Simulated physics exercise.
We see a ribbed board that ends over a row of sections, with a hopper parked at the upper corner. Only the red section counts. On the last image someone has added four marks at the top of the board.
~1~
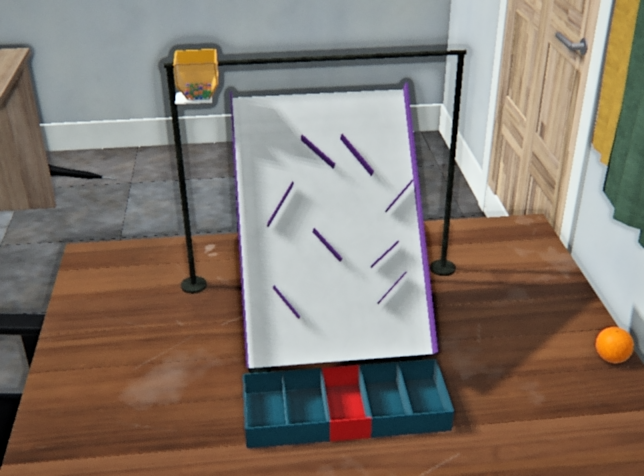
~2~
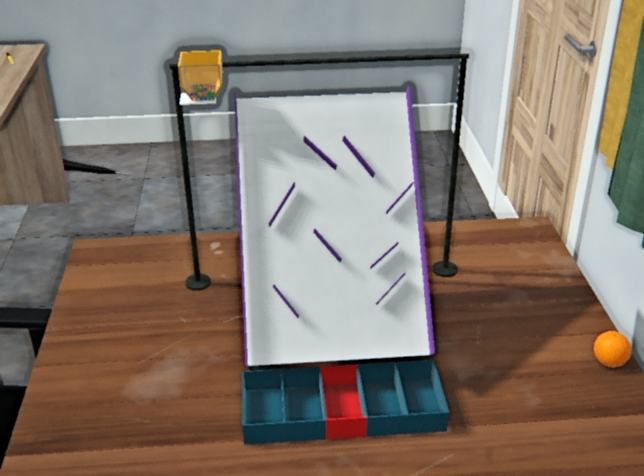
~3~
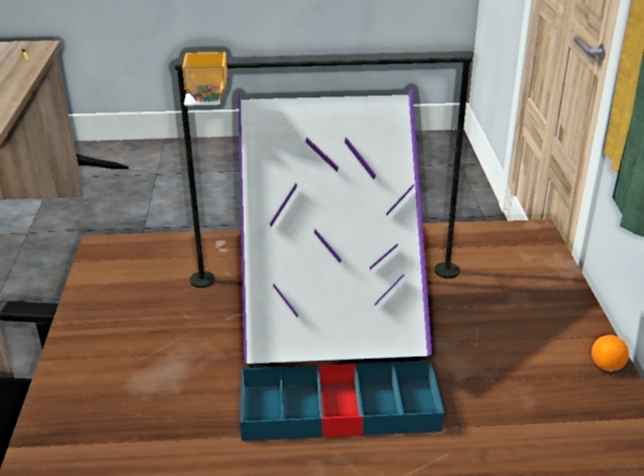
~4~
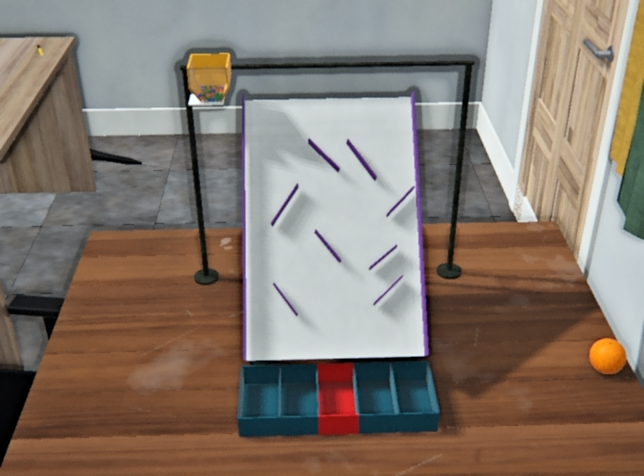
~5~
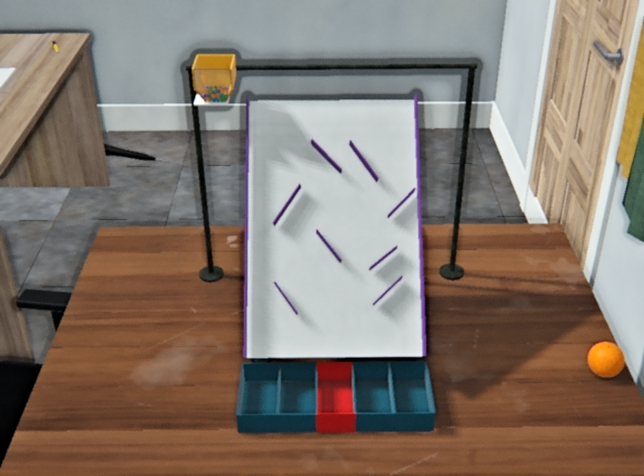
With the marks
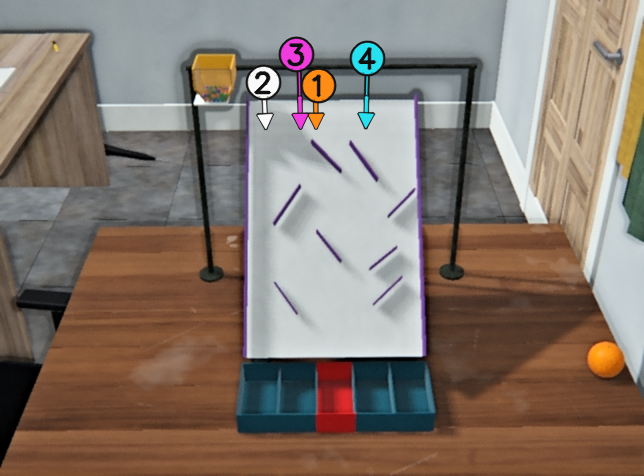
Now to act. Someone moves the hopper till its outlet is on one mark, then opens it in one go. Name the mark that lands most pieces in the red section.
Take 4.
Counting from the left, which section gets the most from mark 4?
It is the third one.
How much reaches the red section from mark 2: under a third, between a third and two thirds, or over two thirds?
Mark 2 gives under a third.
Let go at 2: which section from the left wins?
The first from the left.
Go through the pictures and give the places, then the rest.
Hopper at (199, 92), round plastic beads, door shut, in the first picture.
Ribs (304, 136) to (337, 166), (344, 136) to (375, 174), (269, 224) to (295, 182), in the second picture.
Ribs (388, 212) to (414, 184), (315, 229) to (341, 260), (371, 267) to (398, 244), in the third picture.
Ribs (274, 283) to (297, 314), (375, 303) to (403, 275), in the fourth picture.
Red section at (336, 421), number 3 of 5 from the left, in the fifth picture.
On the marked copy, mark 1 meets the board at (315, 123); mark 2 meets the board at (265, 123); mark 3 meets the board at (300, 123); mark 4 meets the board at (365, 122).
With 1, about a third in the red section, about half in other sections, a small part outside the box.
With 2, none in the red section, most in other sections, a small part outside the box.
With 3, about a quarter in the red section, about two thirds in other sections, a small part outside the box.
With 4, about half in the red section, about a quarter in other sections, a small part outside the box.
